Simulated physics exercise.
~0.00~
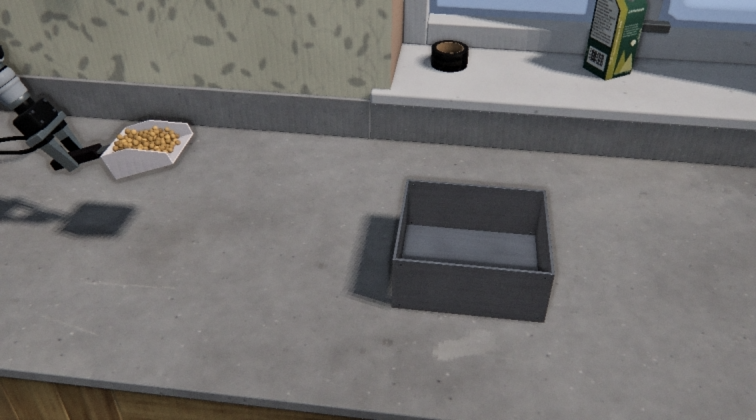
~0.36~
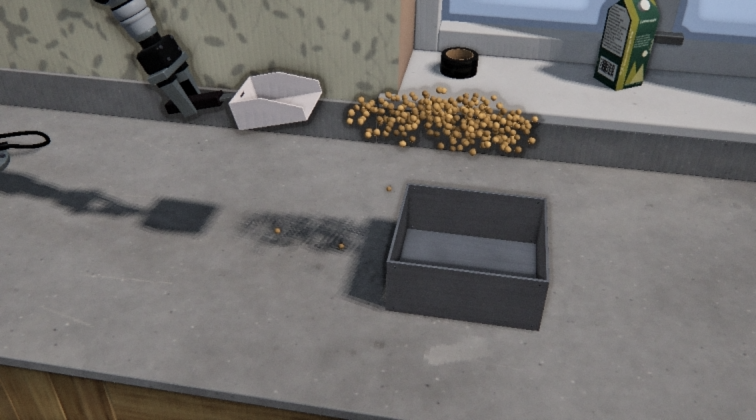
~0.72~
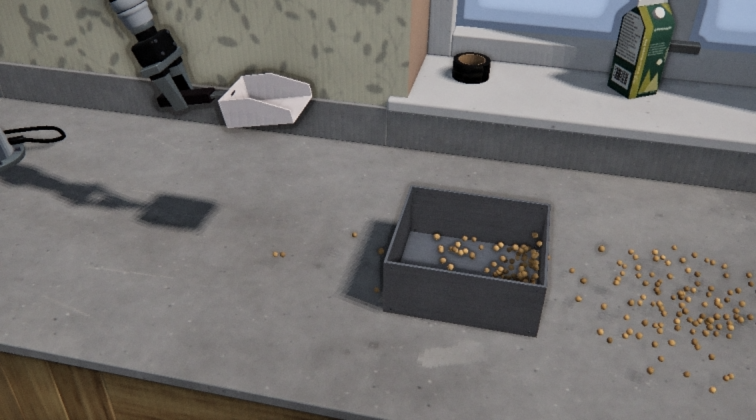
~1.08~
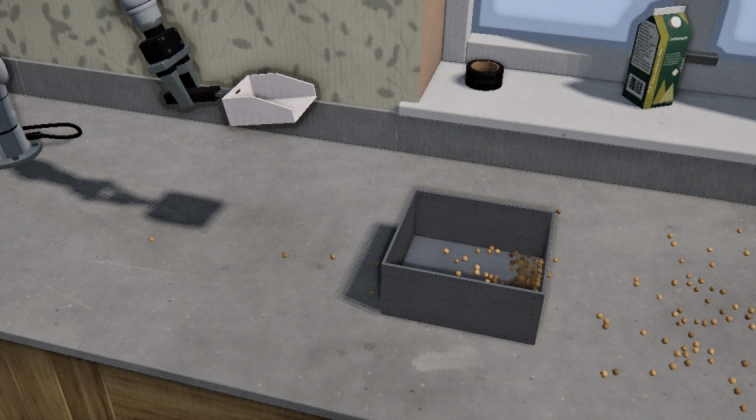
Chickpeas flying from a white scoop jerked rightward by a robot arm, some landing in a grey bin, others scattering across the counter.
